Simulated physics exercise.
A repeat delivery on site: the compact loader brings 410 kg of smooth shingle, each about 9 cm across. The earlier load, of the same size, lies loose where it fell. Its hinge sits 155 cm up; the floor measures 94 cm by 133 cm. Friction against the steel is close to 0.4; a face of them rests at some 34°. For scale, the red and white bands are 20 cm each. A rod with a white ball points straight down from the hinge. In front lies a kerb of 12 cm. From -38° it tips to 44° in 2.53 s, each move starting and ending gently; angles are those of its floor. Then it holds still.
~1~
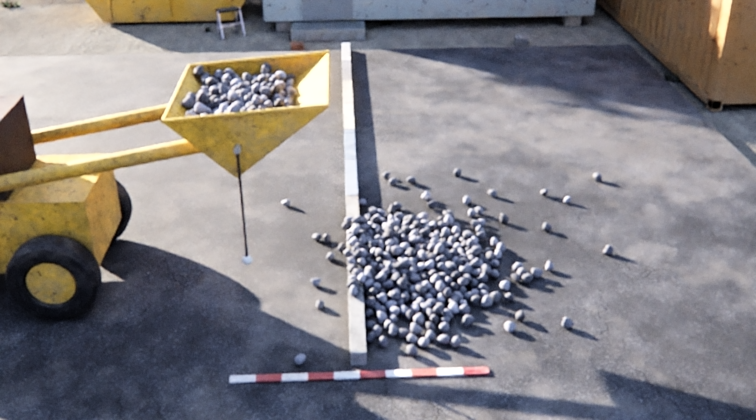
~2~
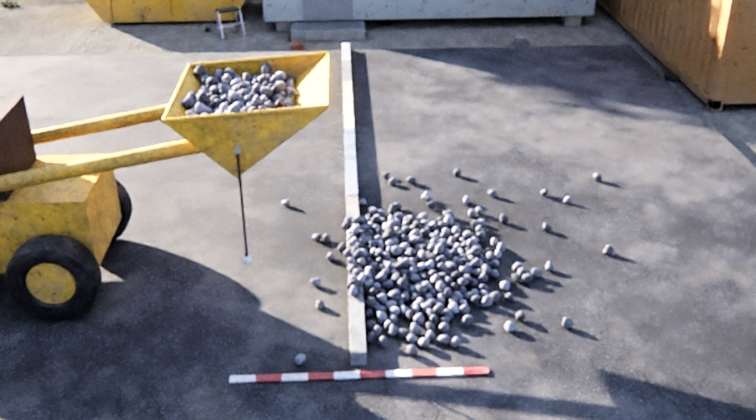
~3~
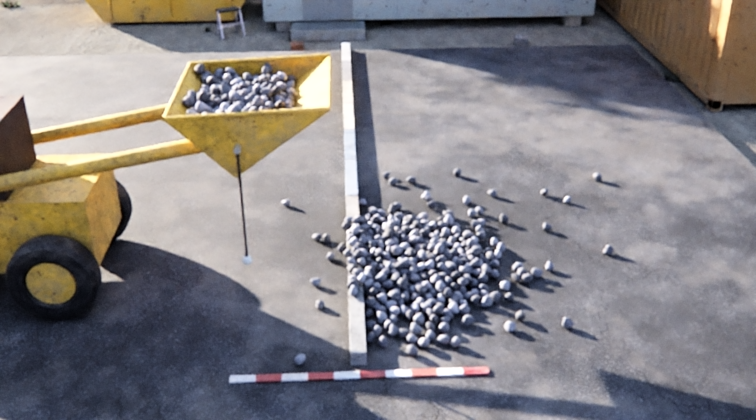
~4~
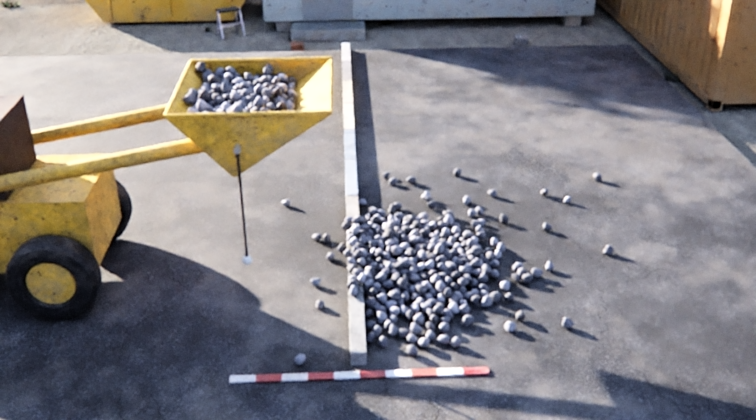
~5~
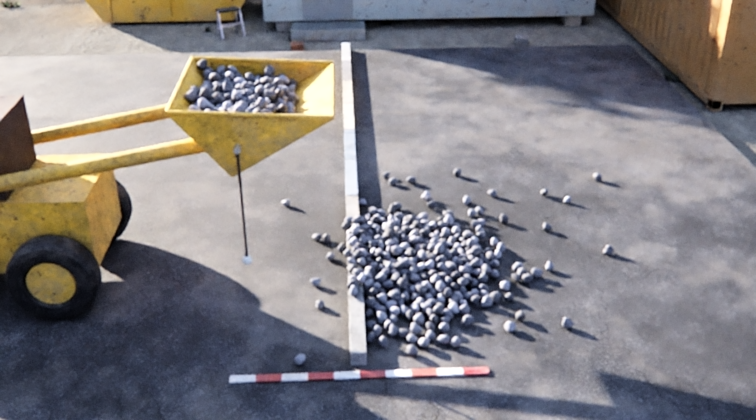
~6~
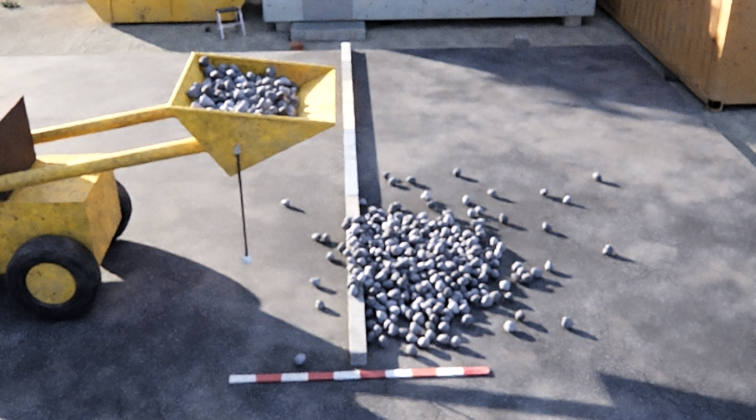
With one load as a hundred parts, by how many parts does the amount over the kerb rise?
Roughly 56 per cent of a load more.
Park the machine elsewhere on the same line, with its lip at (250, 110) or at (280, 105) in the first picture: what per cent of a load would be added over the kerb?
About 5 and 10 per cent.
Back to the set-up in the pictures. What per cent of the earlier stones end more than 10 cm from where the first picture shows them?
About 15 per cent.
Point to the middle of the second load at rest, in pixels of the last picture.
Their middle is at about (367, 257).
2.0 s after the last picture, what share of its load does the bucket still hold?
Roughly 0 per cent is still inside.
Then, 1.3 s after the last picture the floor is at 31°; in per cent of one load, 85 in the bucket, 21 on this side of the kerb, 93 over the kerb; the foremost stones are at (565, 234).
Then, 2.0 s after the last picture the floor is at 44°; in per cent of one load, 1 in the bucket, 60 on this side of the kerb, 138 over the kerb; the foremost stones are at (565, 234).
Then, 2.4 s after the last picture the floor is at 44°; in per cent of one load, 0 in the bucket, 52 on this side of the kerb, 148 over the kerb; the foremost stones are at (565, 234).
Then, 5.2 s after the last picture the floor is at 44°; in per cent of one load, 0 in the bucket, 51 on this side of the kerb, 149 over the kerb; the foremost stones are at (567, 236). Net gain over the kerb, 56.
